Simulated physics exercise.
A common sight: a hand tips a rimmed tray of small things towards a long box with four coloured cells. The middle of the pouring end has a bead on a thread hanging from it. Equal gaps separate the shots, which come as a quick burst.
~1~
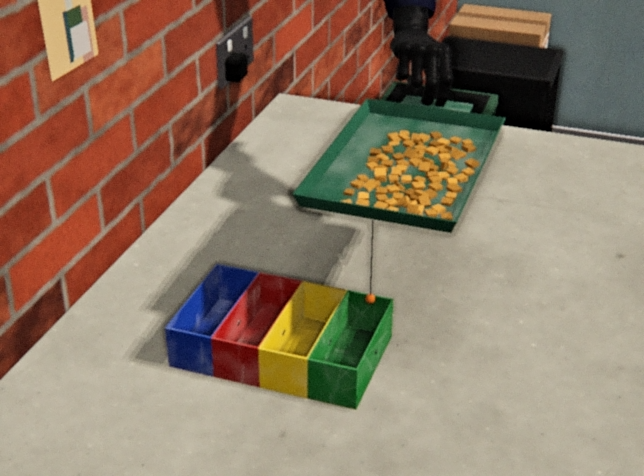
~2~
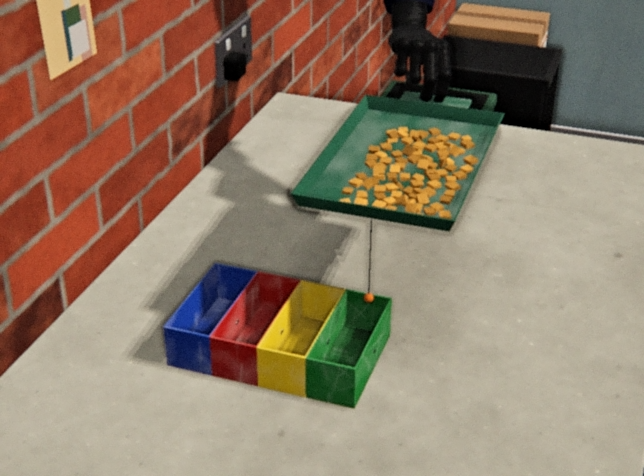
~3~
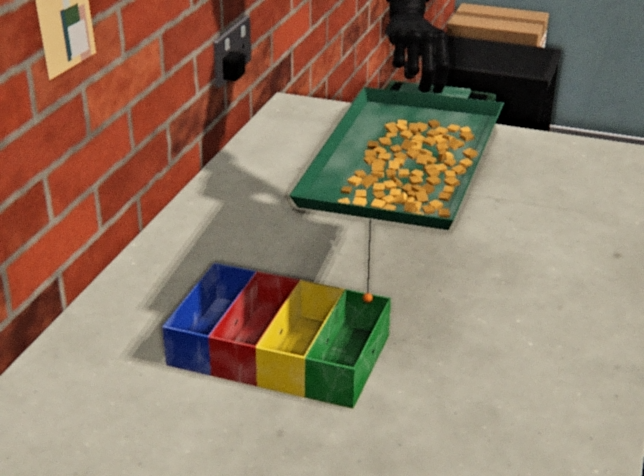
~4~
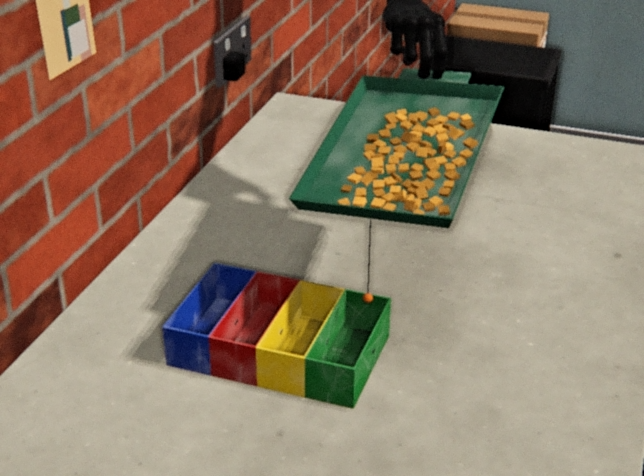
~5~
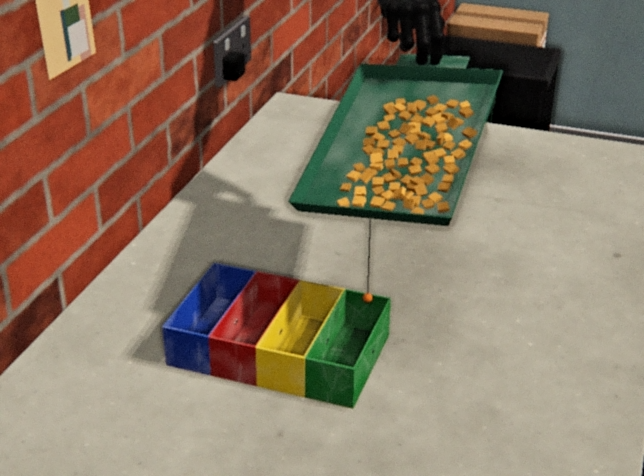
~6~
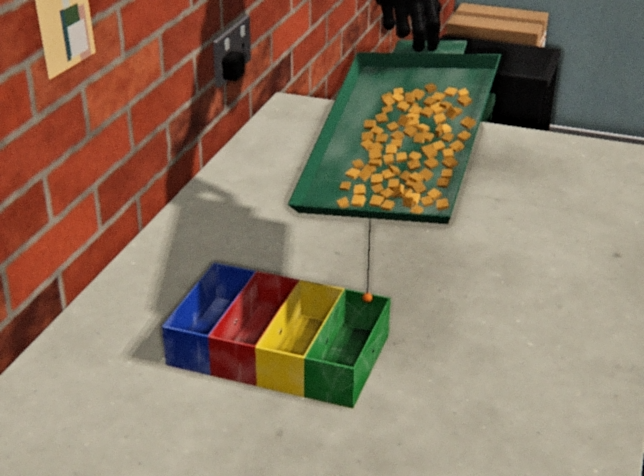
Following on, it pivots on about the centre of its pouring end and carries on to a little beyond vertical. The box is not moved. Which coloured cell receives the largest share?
The yellow cell.
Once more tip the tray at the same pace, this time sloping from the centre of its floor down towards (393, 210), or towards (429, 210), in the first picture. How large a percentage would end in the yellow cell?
10 per cent, then 0 per cent.
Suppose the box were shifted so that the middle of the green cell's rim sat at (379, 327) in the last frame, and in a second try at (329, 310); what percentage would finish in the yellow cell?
In order, 40 % and 60 %.
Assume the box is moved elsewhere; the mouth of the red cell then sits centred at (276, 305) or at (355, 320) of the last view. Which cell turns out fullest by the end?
For the first position it is the red cell, and for the second it is the blue cell.
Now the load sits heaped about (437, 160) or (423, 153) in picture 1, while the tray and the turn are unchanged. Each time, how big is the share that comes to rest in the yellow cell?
Roughly 50 per cent, then roughly 60 per cent.
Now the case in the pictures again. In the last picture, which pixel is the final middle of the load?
About (295, 347).
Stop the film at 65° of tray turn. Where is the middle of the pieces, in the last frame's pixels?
Look about (334, 203) in the last picture.
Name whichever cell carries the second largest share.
Ranked number two: That red cell.
Soon after the last picture, tray tipped steeply; nearly all on the tray; a small part falling or outside the box.
A little later, tray tipped past a quarter turn; about half in the yellow cell; about a quarter in the red cell; a small part in the green cell; a small part falling or outside the box.
Later still, tray tipped past a quarter turn; about two thirds in the yellow cell; about a quarter in the red cell; a small part in the green cell.
At rest, tray tipped past a quarter turn; about two thirds in the yellow cell; about a quarter in the red cell; a small part in the green cell; none in the blue cell.
